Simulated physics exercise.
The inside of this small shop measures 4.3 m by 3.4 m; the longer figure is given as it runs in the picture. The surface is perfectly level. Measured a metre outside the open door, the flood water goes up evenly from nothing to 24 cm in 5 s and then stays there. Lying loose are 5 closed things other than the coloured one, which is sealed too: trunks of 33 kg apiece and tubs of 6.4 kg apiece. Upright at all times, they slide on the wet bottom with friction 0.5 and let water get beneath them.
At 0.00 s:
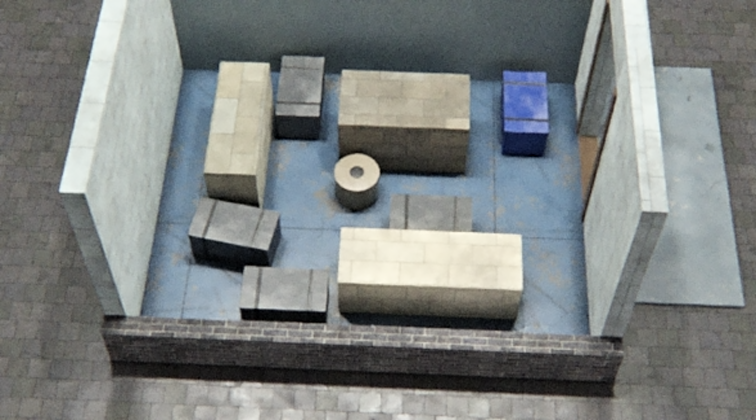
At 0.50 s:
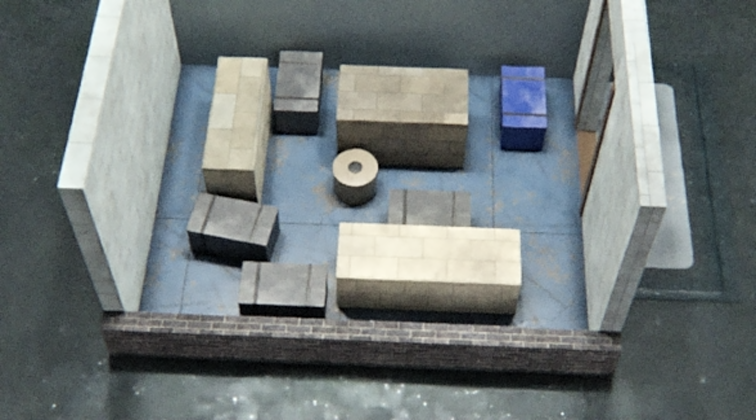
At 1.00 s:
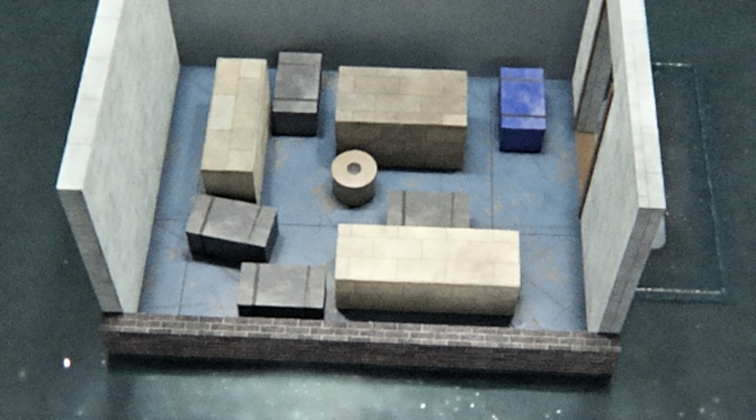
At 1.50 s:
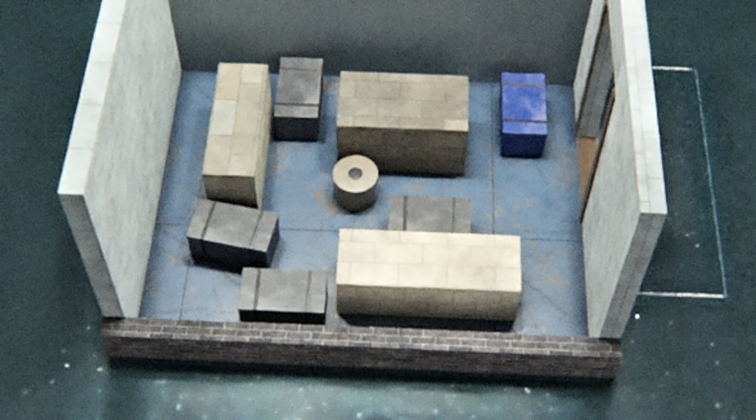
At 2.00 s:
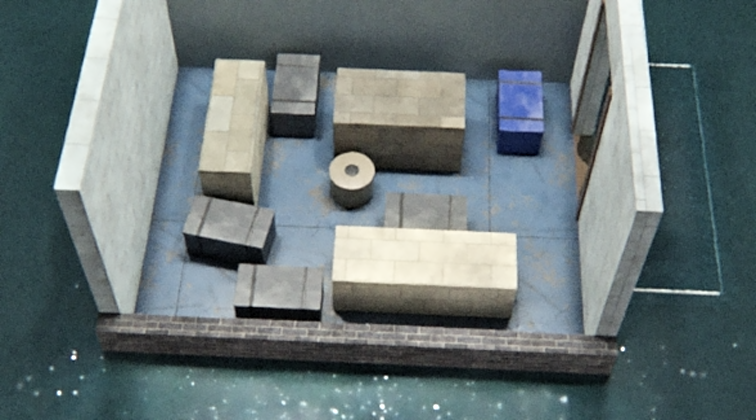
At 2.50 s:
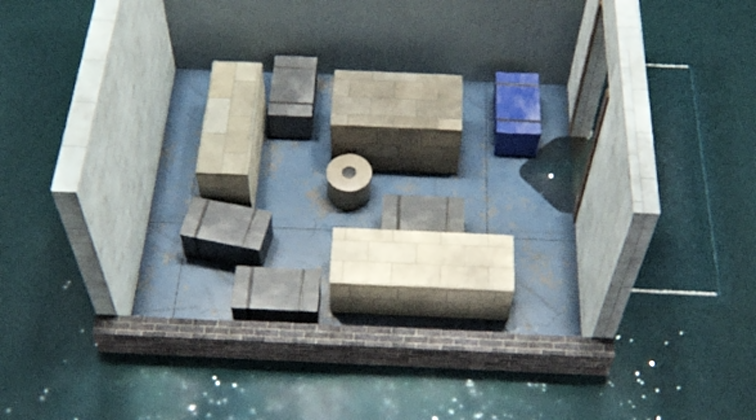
Dark water surrounds a small open-topped room, then a little spreads inside by the doorway.
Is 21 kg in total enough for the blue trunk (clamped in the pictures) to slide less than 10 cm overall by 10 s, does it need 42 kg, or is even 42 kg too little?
Even 42 kg is too little.
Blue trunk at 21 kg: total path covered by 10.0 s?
Close to 50 centimetres all told.
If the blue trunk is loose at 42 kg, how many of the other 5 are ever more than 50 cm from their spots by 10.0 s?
All told, that gives 3.
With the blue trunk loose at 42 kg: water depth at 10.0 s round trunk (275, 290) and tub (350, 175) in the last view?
Around 6 cm and 13 cm.
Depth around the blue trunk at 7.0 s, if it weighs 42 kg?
10 cm, roughly.
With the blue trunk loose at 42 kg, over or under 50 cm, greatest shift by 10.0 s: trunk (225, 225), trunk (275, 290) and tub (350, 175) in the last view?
Exceeds it; falls short; exceeds it.
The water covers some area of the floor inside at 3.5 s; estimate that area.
I'd estimate close to 2.0 m2.
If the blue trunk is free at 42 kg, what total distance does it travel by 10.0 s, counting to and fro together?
Roughly 50 centimetres.
After 3.5 s the blue trunk would be 0 cm from its start with 21 kg and 0 cm from its start with 42 kg; 3 cm of water round it then.
After 4.5 s the blue trunk would be 25 cm from its start with 21 kg and 0 cm from its start with 42 kg; 6 cm of water round it then.
After 7.0 s the blue trunk would be 43 cm from its start with 21 kg and 39 cm from its start with 42 kg; 10 cm of water round it then.
After 10.0 s the blue trunk would be 43 cm from its start with 21 kg and 41 cm from its start with 42 kg; 14 cm of water round it then.
